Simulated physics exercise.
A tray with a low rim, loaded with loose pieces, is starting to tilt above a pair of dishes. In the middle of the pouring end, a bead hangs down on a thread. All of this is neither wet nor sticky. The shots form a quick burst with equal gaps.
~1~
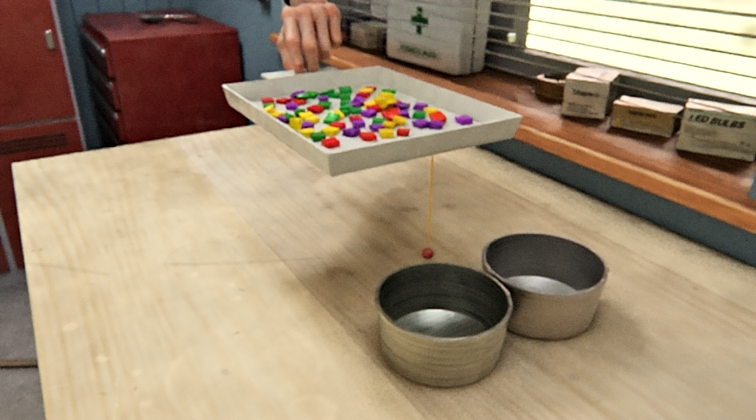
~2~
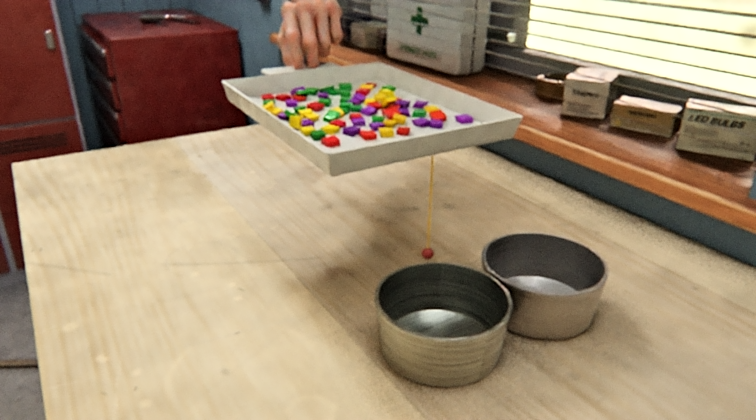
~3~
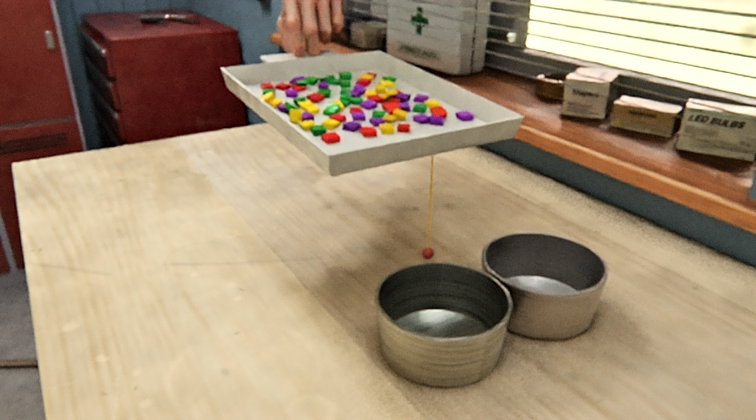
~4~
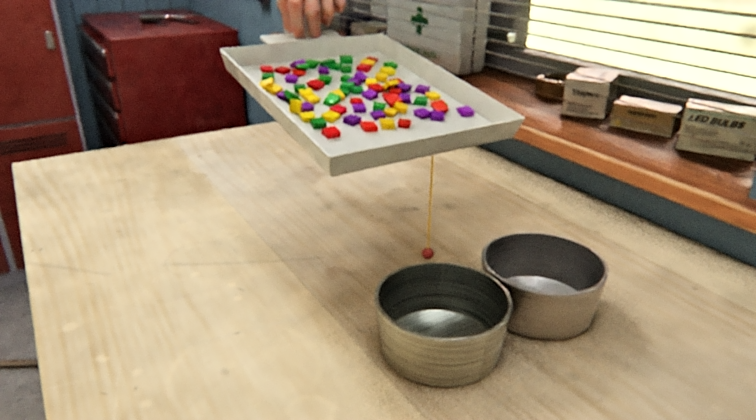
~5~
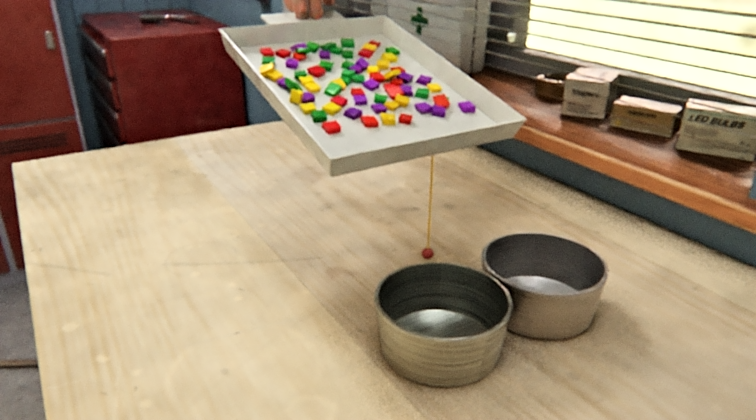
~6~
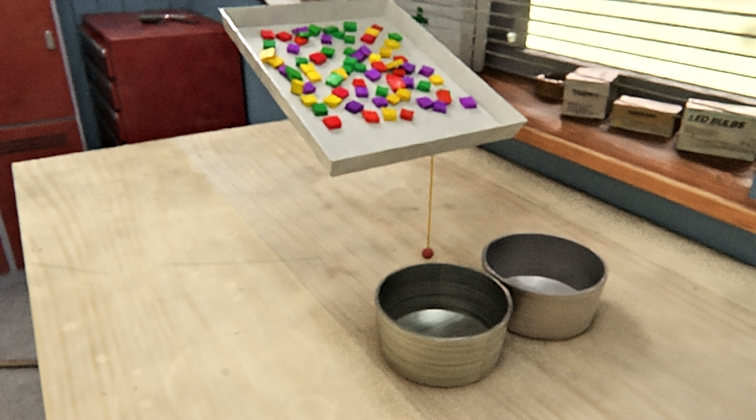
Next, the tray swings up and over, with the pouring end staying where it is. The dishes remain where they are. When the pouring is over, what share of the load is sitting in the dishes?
The dishes hold more than half of it.
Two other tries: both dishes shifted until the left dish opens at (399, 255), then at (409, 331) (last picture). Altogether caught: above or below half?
Short of half, then the bulk of it.
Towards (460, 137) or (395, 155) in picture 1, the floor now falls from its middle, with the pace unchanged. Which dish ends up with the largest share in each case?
Result, try one: Dish at right; try two: Dish at left.
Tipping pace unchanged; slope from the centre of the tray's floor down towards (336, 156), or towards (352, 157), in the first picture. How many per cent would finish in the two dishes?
You'd get 10 per cent the first time and 10 per cent the second time.
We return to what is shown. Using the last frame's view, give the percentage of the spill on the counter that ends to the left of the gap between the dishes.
Roughly 80 in a hundred.
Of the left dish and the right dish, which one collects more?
The left-positioned one, it's fuller.
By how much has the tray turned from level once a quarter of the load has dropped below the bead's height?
I'd put it at about 115 degrees.
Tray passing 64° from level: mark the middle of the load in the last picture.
Near the pixel (419, 127).
Soon, tray tipped steeply; all on the tray.
A while on, tray tipped past a quarter turn; most on the tray; a small part in the left dish; a stray few in the right dish; a stray few outside both; a stray few in the air.
Towards the end, tray tipped past a quarter turn; about two thirds in the left dish; about a quarter in the right dish; about a quarter outside both.
Finally, tray tipped past a quarter turn; about two thirds in the left dish; about a quarter in the right dish; about a quarter outside both.
